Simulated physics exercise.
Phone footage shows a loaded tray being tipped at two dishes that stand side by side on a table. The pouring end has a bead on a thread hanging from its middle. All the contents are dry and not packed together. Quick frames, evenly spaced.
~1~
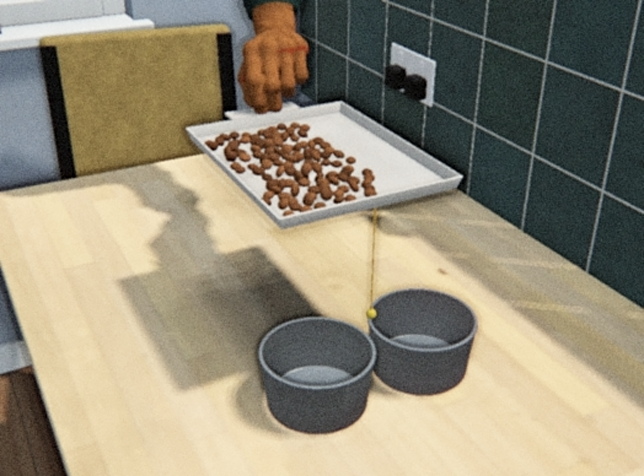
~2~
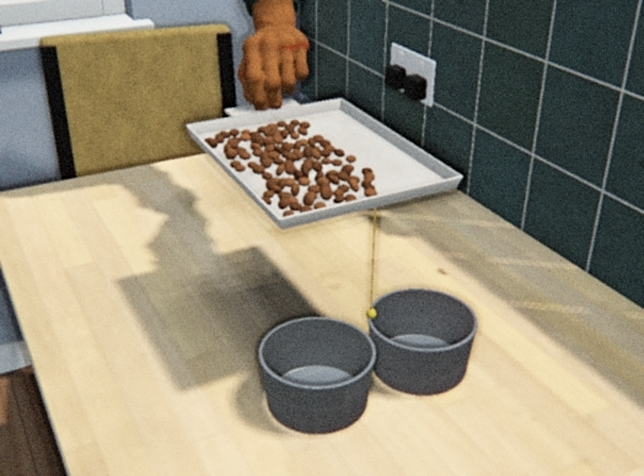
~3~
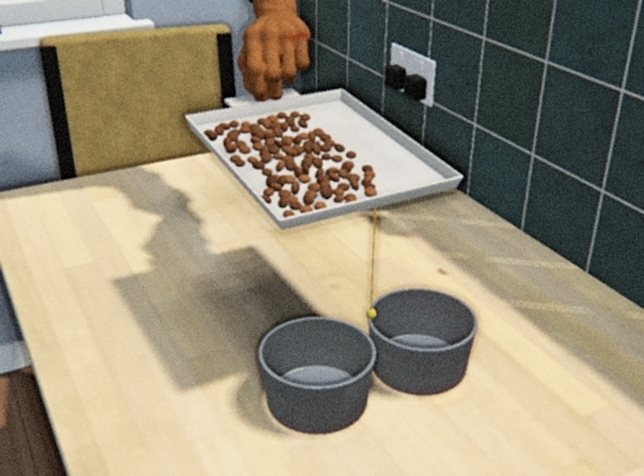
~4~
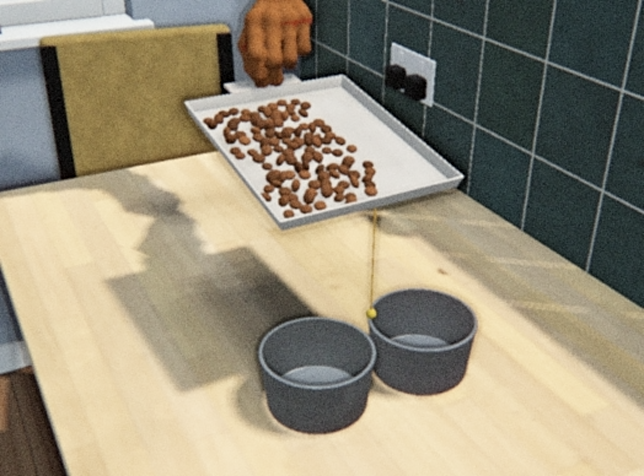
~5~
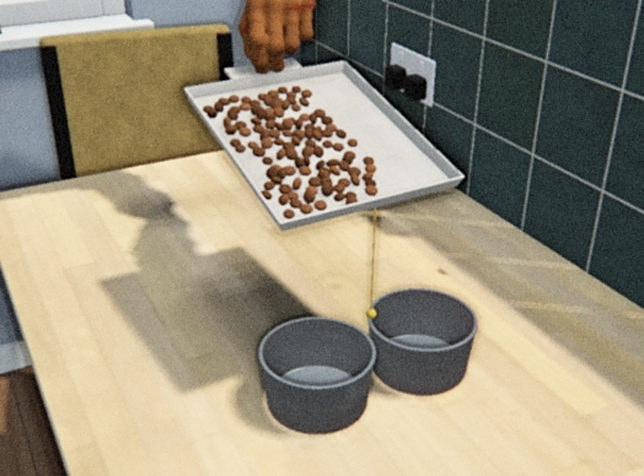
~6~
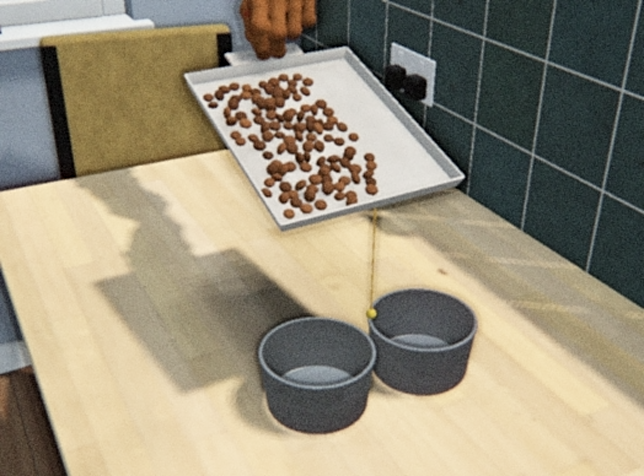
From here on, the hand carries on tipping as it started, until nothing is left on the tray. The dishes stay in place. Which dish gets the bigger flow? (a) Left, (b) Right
(a) Left.
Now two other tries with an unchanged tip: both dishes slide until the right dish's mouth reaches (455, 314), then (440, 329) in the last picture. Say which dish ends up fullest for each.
First try: The leftmost dish; second try: The leftmost dish.
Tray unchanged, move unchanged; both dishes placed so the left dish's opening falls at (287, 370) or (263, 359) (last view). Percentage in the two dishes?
First case around 80 %, second case around 30 %.
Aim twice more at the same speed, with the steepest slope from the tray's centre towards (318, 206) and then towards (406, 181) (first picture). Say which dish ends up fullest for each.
The leftmost dish, then the rightmost dish.
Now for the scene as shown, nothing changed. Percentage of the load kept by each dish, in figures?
About: Left dish 40, right dish 20 per cent.
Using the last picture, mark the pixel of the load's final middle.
Roughly at (355, 405), give or take.
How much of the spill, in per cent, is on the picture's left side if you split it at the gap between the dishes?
It amounts to some 20 percent.
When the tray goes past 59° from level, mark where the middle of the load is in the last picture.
At about (339, 169).
Soon after the last picture, tray tipped steeply; all on the tray.
A little later, tray tipped right over; about a quarter on the tray; about a quarter in the left dish; a small part in the right dish; about a third outside both; about a quarter in the air.
Later still, tray tipped past a quarter turn; about a third in the left dish; about a quarter in the right dish; about half outside both.
At rest, tray tipped past a quarter turn; about a third in the left dish; about a quarter in the right dish; about half outside both.
